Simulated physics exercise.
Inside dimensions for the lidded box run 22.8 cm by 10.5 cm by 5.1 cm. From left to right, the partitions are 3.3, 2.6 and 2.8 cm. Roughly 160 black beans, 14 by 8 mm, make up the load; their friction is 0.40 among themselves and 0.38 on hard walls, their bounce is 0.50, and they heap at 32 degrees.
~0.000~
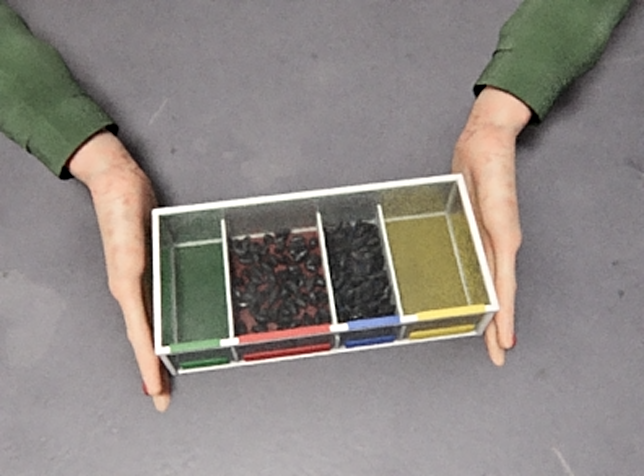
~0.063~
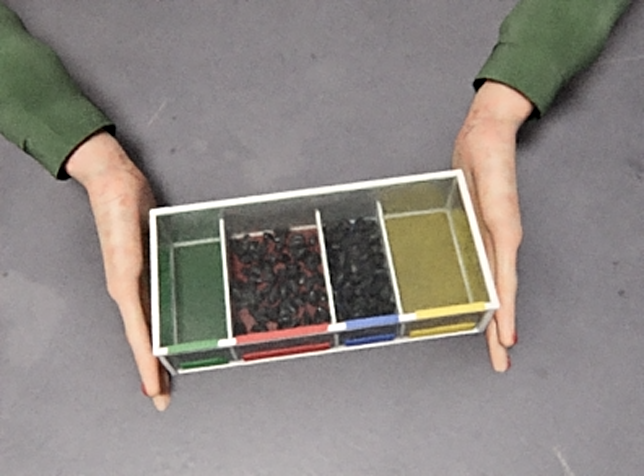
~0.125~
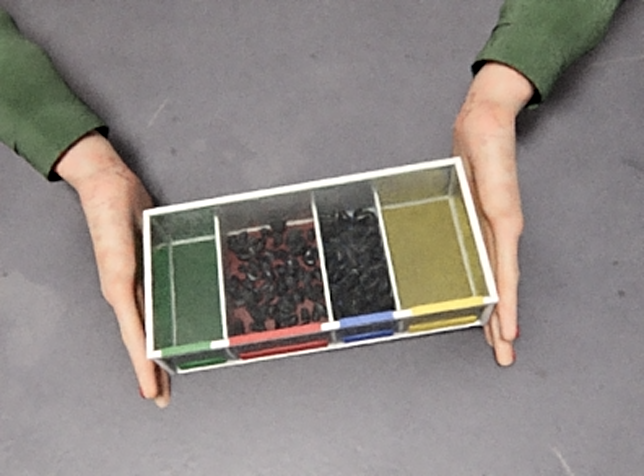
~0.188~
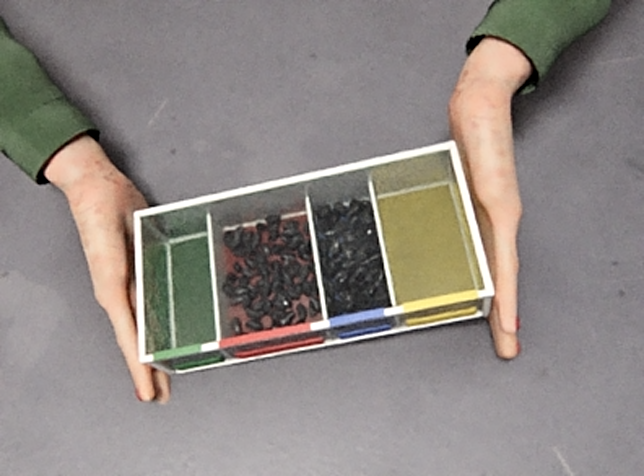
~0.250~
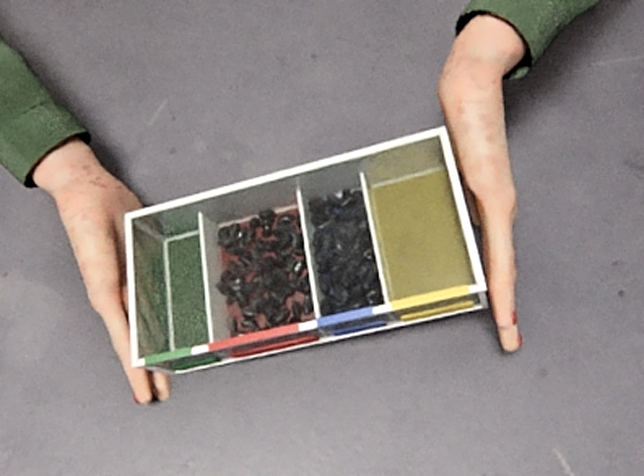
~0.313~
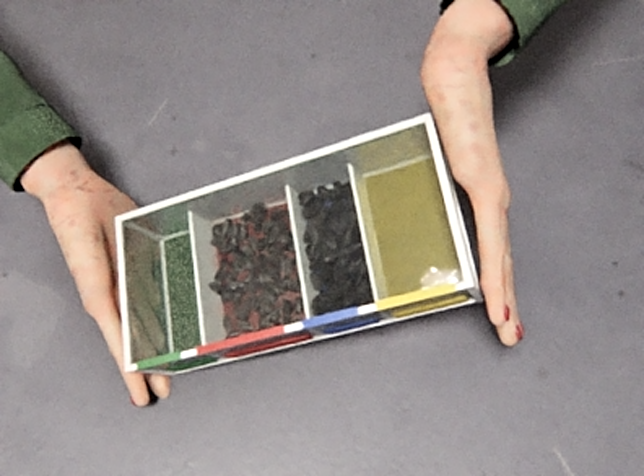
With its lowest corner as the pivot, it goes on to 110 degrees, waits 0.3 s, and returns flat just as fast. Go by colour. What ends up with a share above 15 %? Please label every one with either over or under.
Labels - red: Over; blue: Under; green: Over; yellow: Under.
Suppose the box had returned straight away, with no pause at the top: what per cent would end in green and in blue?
In that case green keeps 45% and blue keeps 0%.
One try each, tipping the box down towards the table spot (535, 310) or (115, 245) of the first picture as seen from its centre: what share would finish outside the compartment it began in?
I'd put it at roughly 90 per cent for the first tilt and roughly 70 per cent for the second.
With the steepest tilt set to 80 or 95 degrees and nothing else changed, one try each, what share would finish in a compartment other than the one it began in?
About 35 and about 65 per cent, in that order.
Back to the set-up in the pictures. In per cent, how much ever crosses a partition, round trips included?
80 per cent, give or take.
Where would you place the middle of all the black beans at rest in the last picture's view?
Approximately (227, 324) in the last view.
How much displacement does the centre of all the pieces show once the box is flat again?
Displacement: Near 7.5 cm.
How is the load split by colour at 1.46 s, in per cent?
Red 60, blue 0, green 35, yellow 0.
Then, at 1.46 s, tilt 110 degrees; red 60 %, green 35 %.
After 2.23 s, tilt 54 degrees; red 55 %, green 45 %.
Then, at 3.01 s, tilt 0 degrees; red 50 %, green 50 %.
At rest (3.7 s), red 50 %, blue 0 %, green 50 %, yellow 0 %.
